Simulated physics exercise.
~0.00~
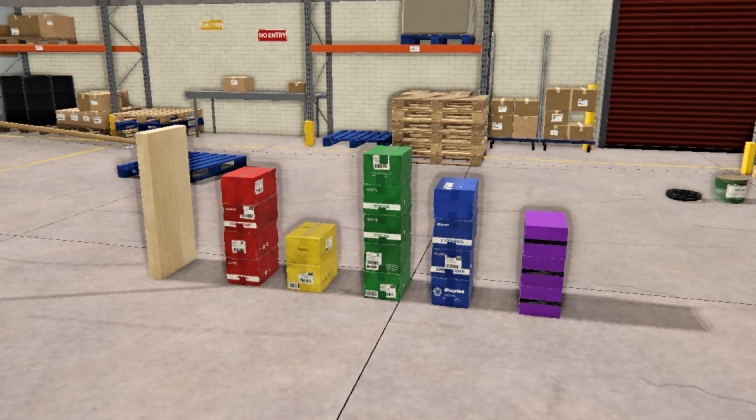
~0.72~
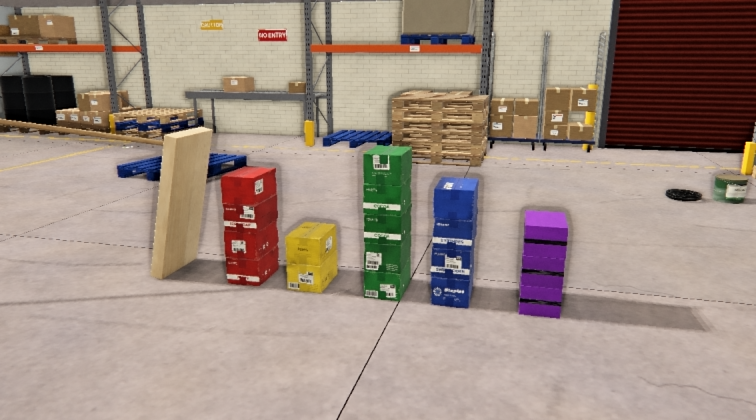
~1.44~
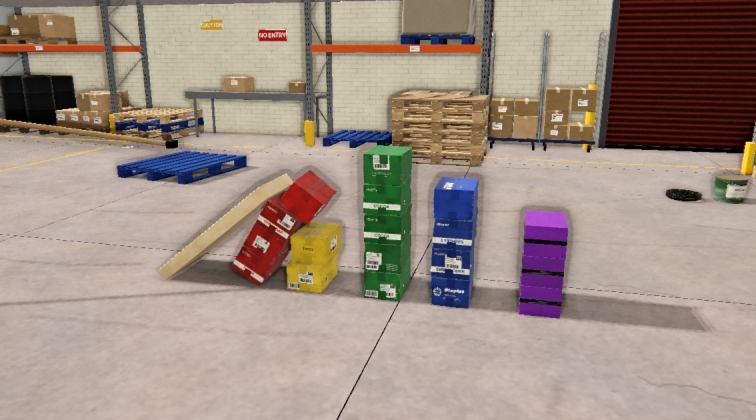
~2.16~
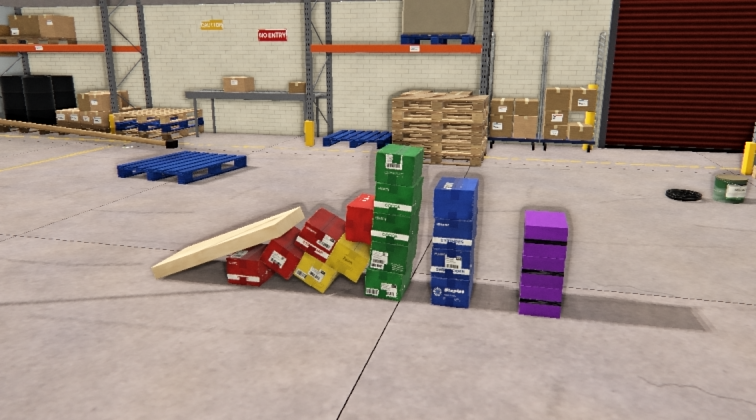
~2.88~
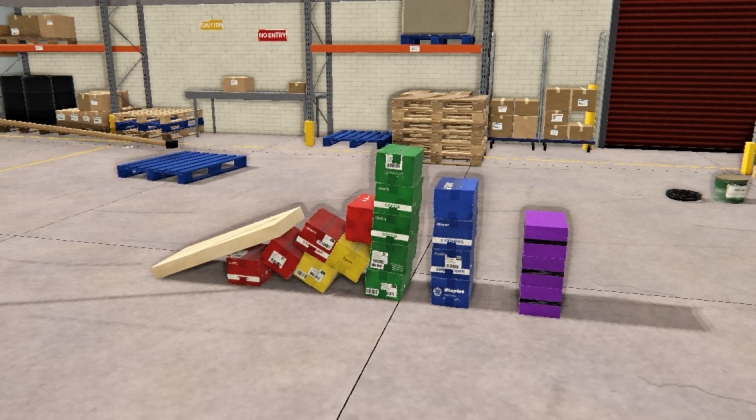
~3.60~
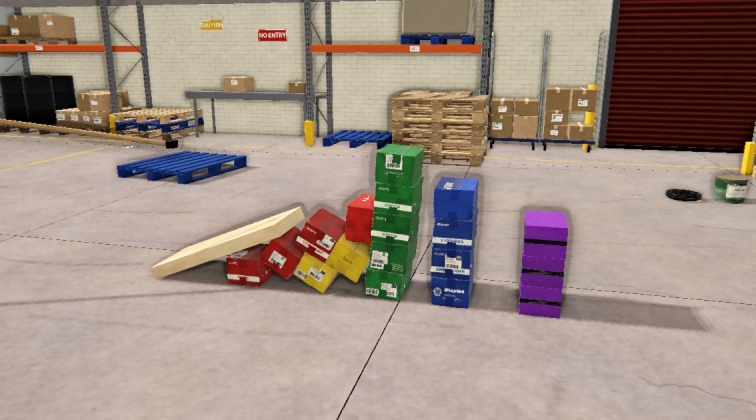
In a warehouse, a wooden board tipping right onto stacked red boxes, toppling them over yellow ones against a still-standing green stack.
